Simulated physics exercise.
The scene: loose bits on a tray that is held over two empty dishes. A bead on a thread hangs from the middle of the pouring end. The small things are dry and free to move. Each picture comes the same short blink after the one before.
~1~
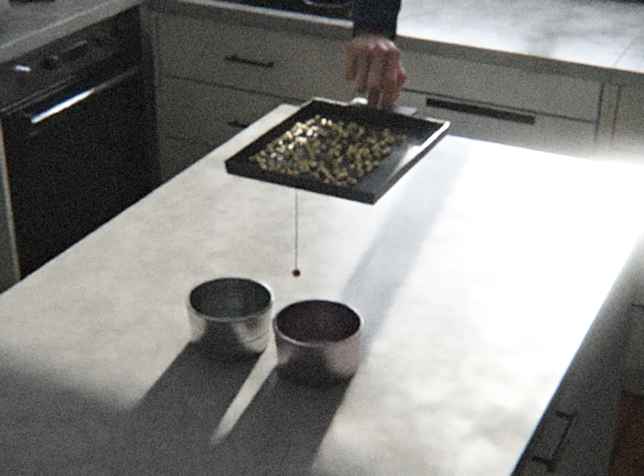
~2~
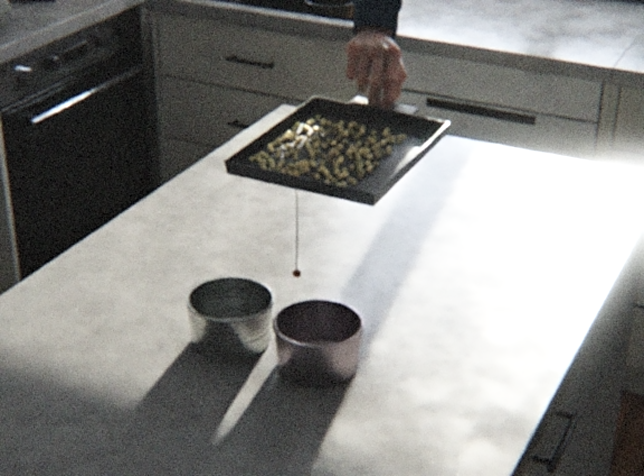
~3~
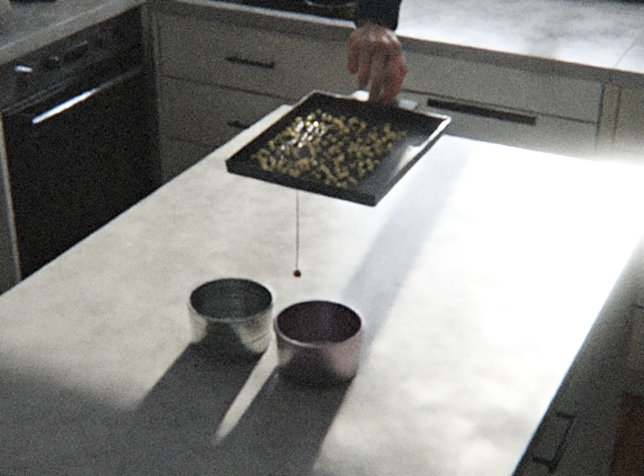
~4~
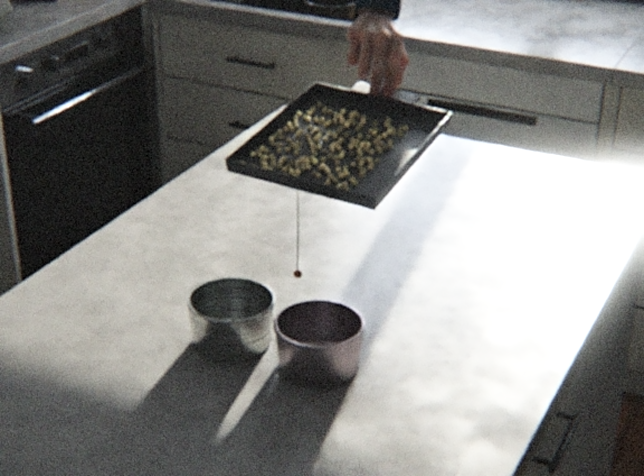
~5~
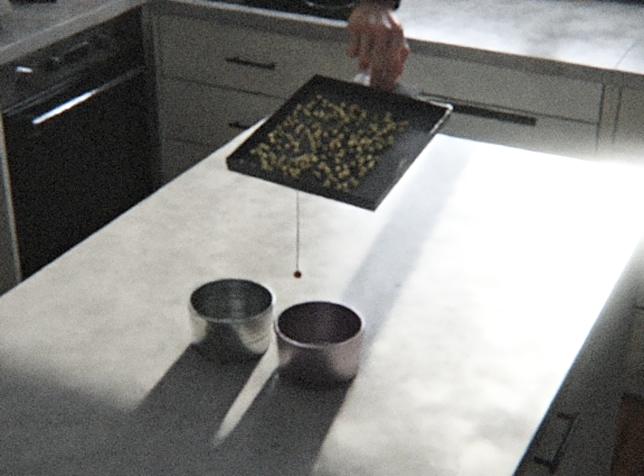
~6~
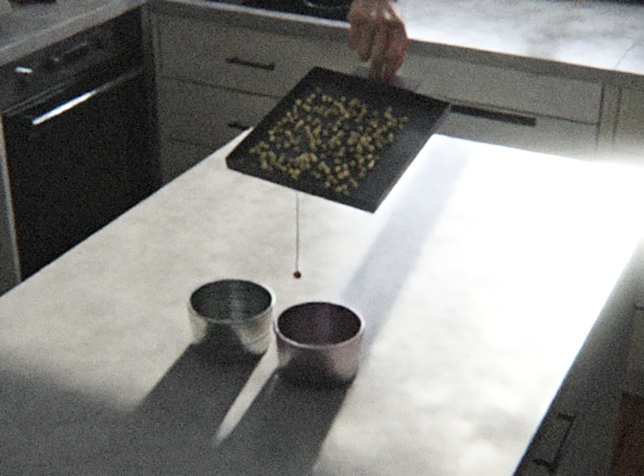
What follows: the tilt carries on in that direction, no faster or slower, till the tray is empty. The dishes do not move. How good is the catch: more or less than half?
Together they catch only the smaller part.
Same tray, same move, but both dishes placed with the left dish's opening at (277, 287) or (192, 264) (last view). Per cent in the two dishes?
Near 90 % and 0 %.
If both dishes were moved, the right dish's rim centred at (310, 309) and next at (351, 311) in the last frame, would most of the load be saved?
In turn: The smaller part; the larger part.
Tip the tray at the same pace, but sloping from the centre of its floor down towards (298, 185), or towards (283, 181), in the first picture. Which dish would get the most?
At the first place the dish on the left, at the second the left-hand dish.
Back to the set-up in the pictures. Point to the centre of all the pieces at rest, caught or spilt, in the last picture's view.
Around (363, 357).
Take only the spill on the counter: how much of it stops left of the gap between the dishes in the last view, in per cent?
Roughly 0 in a hundred.
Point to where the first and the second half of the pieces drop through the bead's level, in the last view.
First near (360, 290), later near (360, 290).
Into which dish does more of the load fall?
More ends in the dish on the right.
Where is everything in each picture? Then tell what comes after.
The first frame shows corners of the pouring end (227, 160) and (374, 192), level; middle of the load (317, 153), soya beans; left dish (208, 335); right dish (298, 361); bead on its thread (296, 273).
The second frame shows corners of the pouring end (227, 160) and (374, 193), level; middle of the load (318, 152).
The third frame shows corners of the pouring end (228, 160) and (374, 195), tipped barely, lowest at the right corner; middle of the load (318, 150).
The fourth frame shows corners of the pouring end (228, 159) and (375, 197), tipped a little, lowest at the right corner; middle of the load (319, 147).
The fifth frame shows corners of the pouring end (228, 158) and (375, 200), tipped a little, lowest at the right corner; middle of the load (319, 144).
The sixth frame shows corners of the pouring end (227, 157) and (374, 202), tipped a little, lowest at the right corner; middle of the load (318, 142); left dish (209, 337); right dish (299, 363).
Just after the last frame, tray tipped steeply; almost all on the tray; just a few in the right dish; just a few outside both.
A moment on, tray tipped right over; the larger part on the tray; just a few in the right dish; about a tenth outside both; about a tenth in the air.
Further on, tray tipped past a quarter turn; roughly a quarter in the right dish; the larger part outside both.
When it is over, tray tipped past a quarter turn; roughly a quarter in the right dish; not one in the left dish; the larger part outside both.
